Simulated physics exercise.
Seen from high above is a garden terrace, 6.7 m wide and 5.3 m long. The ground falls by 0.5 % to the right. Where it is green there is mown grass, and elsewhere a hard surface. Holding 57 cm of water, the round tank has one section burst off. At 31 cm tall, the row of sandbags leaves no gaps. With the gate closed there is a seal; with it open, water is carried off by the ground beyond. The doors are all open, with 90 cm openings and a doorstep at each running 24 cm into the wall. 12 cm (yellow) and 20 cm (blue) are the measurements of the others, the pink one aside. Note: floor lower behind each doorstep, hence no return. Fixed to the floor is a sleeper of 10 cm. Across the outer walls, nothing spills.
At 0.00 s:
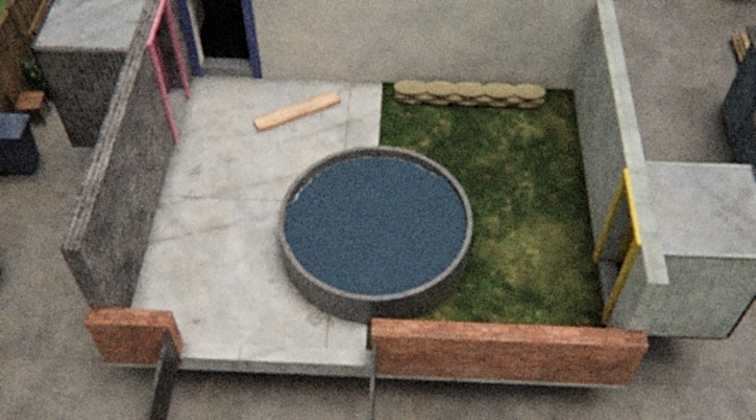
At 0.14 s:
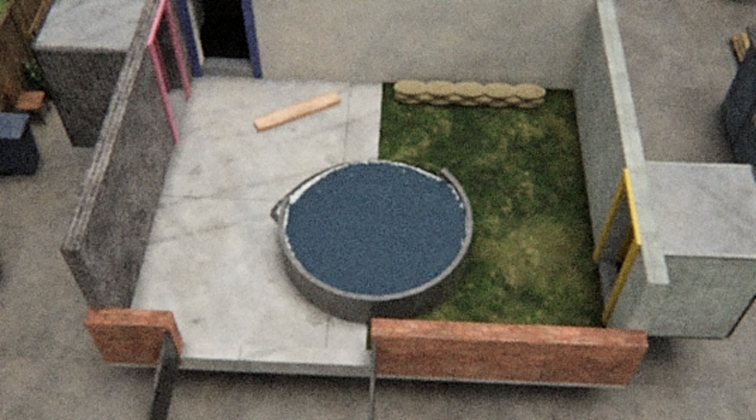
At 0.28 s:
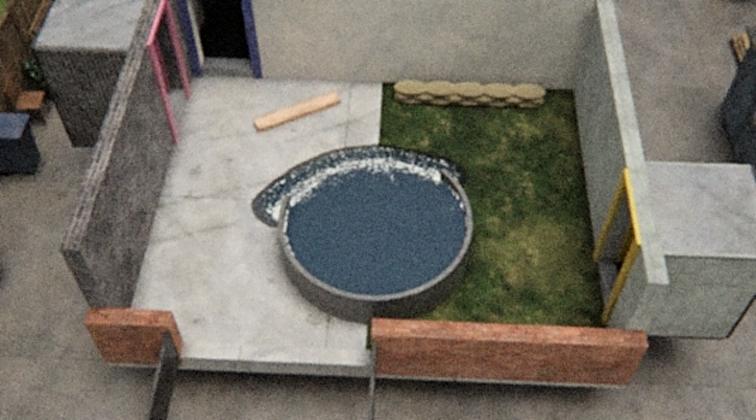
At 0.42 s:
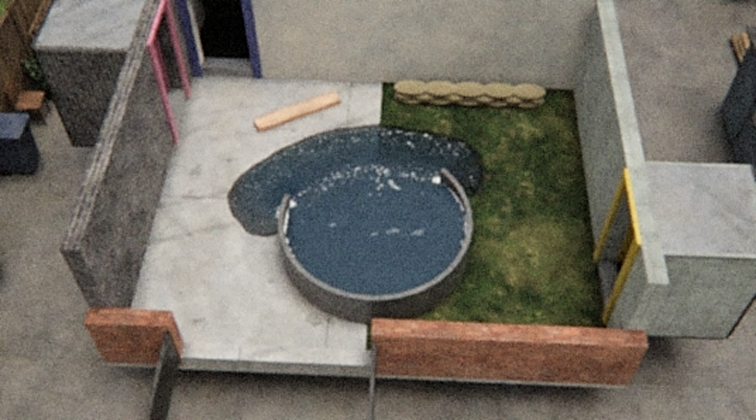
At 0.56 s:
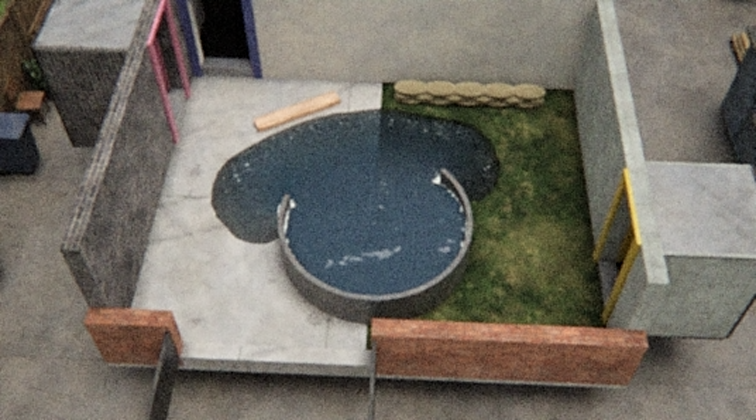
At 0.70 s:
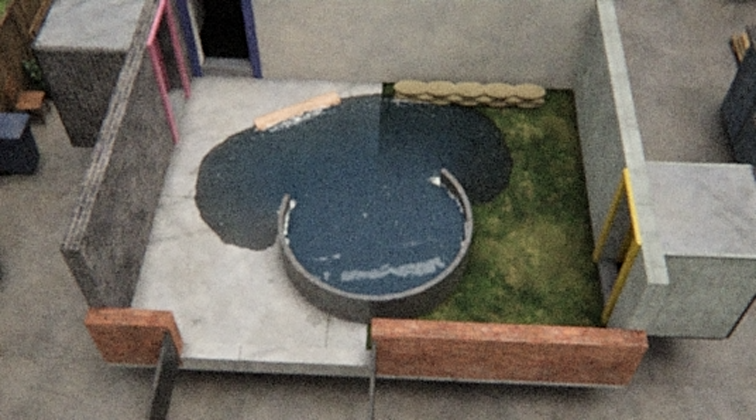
Water sits still in a round tank on a walled terrace, half pale paving and half grass, until the tank's far side bursts open. It pours through the gap and fans out in a dark, widening pool across paving and grass, reaching the wooden plank and the row of sandbags.
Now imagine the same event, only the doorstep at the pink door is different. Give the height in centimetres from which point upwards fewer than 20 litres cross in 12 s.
Roughly 22 cm.
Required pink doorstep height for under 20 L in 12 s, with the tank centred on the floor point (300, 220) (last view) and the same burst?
Then about 26 centimetres at the least.
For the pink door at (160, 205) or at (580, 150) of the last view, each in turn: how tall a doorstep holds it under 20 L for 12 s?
In turn: Roughly 7.5 cm, roughly 11.5 cm.
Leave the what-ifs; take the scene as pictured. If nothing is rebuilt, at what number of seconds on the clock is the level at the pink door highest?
The level tops out around 3.0 s.
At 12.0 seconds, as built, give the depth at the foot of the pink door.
Lab note: Depth approx. 3.0 cm.
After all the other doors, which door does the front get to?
That would be the yellow one, last in line.
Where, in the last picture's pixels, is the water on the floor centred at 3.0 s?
Centre of mass: About (351, 154) px.
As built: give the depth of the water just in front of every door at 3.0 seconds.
Before yellow it's 0 cm, before pink 31 cm, before blue 32 cm.
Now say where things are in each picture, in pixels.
Still water, 57 cm deep, in the round tank at (375, 221); the pink door at (170, 73) is dry, in the first picture.
The front is at a hidden place, 0.3 m from the gap on the far side; 0.7 m2 of floor is wet, 57 cm left at the back, in the second picture.
Water pours out on the far side and has run 0.7 m, to (453, 165); about 10 cm deep outside, 57 cm at the back, in the third picture.
Water pours out on the far side and has run 1.2 m, to (460, 143); about 8 cm deep outside, 57 cm at the back, in the fourth picture.
The front is at (467, 128), 1.5 m from the gap on the far side; 6.5 m2 of floor is wet, 57 cm left at the back, in the fifth picture.
The front is at (473, 113), 1.9 m from the gap on the far side; 8.7 m2 of floor is wet, 54 cm left at the back; the pink door at (170, 73), 3.3 m from the gap, is still 1.0 m from the nearest water, in the sixth picture.
After 1.4 s water covers 45 % of the floor, deepest (32 cm) near (366, 84); 18 cm at the pink door, 0 litres in over its 25 cm doorstep.
After 3.0 s water covers 60 % of the floor, deepest (34 cm) near (224, 79); 31 cm at the pink door, 2 litres in over its 25 cm doorstep.
After 12.0 s water covers 95 % of the floor, deepest (14 cm) near (602, 304); 3 cm at the pink door, 10 litres in over its 25 cm doorstep.
At the pink door as built, the water arrived by 1.2 s and peaked near 31 cm at 3.0 s.
Run again over the same 12 s with other heights there, 48 litres in over 18 cm, 11 litres over 24.5 cm. The limit of 20 litres is kept from about 22 cm up.
